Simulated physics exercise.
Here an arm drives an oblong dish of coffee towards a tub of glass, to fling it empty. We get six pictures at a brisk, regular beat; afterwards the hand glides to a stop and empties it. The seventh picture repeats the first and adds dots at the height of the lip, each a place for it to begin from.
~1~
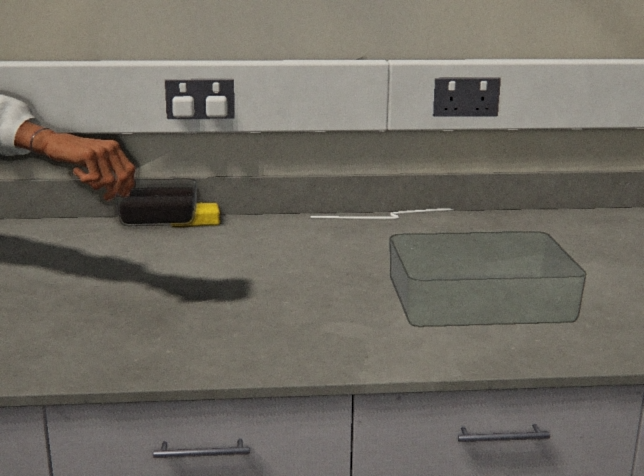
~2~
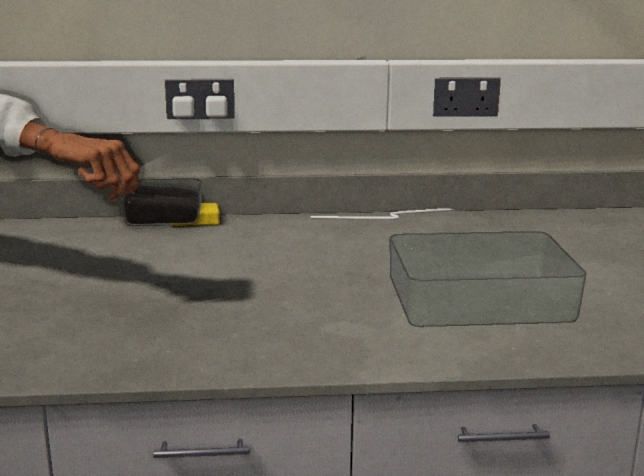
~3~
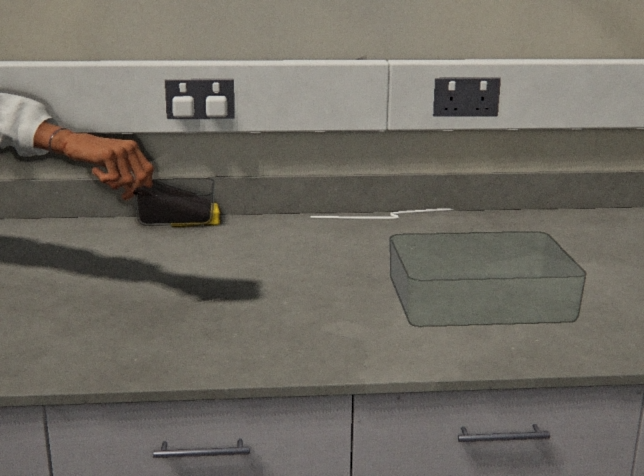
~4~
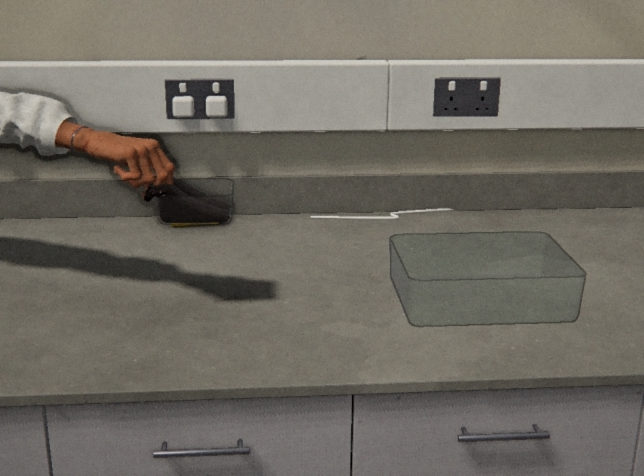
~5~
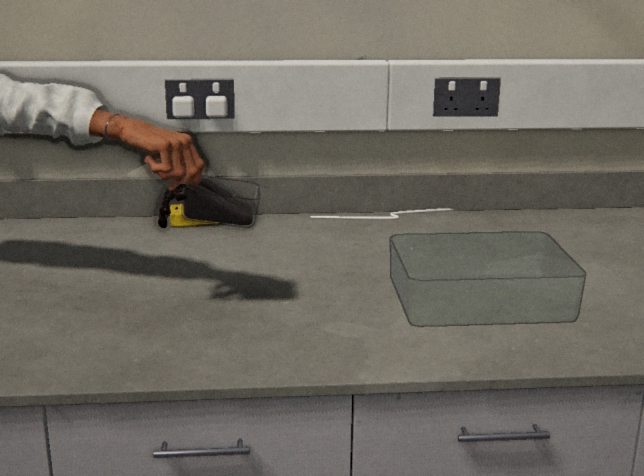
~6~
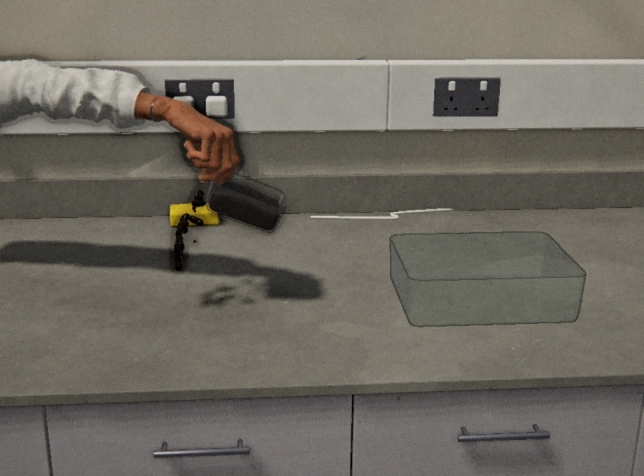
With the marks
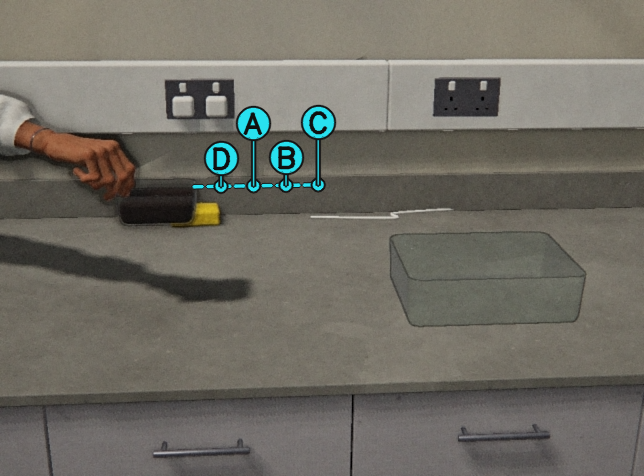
In the video, a hand moves a clear oblong dish of dark coffee rightward past a yellow object on a counter, toward a still glass tub; the dish then tilts as coffee spills over its trailing left side.
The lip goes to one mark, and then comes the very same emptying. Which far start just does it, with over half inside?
It is D.
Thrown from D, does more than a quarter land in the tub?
Yes, clearly.
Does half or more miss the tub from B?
No.
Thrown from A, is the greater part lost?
No, that is safe.
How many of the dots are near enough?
All four.
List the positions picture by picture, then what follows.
In the first frame, upright, lip at (194, 186); tub from (407, 325) to (578, 320); nothing has left yet.
In the second frame, upright, lip at (198, 186); nothing has left yet.
In the third frame, upright, lip at (212, 186); coffee is over the rim, down to (148, 187).
In the fourth frame, upright, lip at (232, 186); coffee is over the rim, down to (152, 194).
In the fifth frame, tipped about 9°, lip at (258, 191); coffee is over the rim, down to (165, 220).
In the sixth frame, tipped about 22°, lip at (284, 199); coffee is over the rim, down to (181, 264).
In cyan, A at (253, 185); B at (286, 185); C at (318, 184); D at (221, 186).
For spot A, about 75 % lands in the tub, 17 % falls short and 8 % goes beside or beyond.
For spot B, about 73 % lands in the tub, 13 % falls short and 13 % goes beside or beyond.
For spot C, about 83 % lands in the tub, 12 % falls short and 5 % goes beside or beyond.
For spot D, about 65 % lands in the tub, 30 % falls short and 5 % goes beside or beyond.
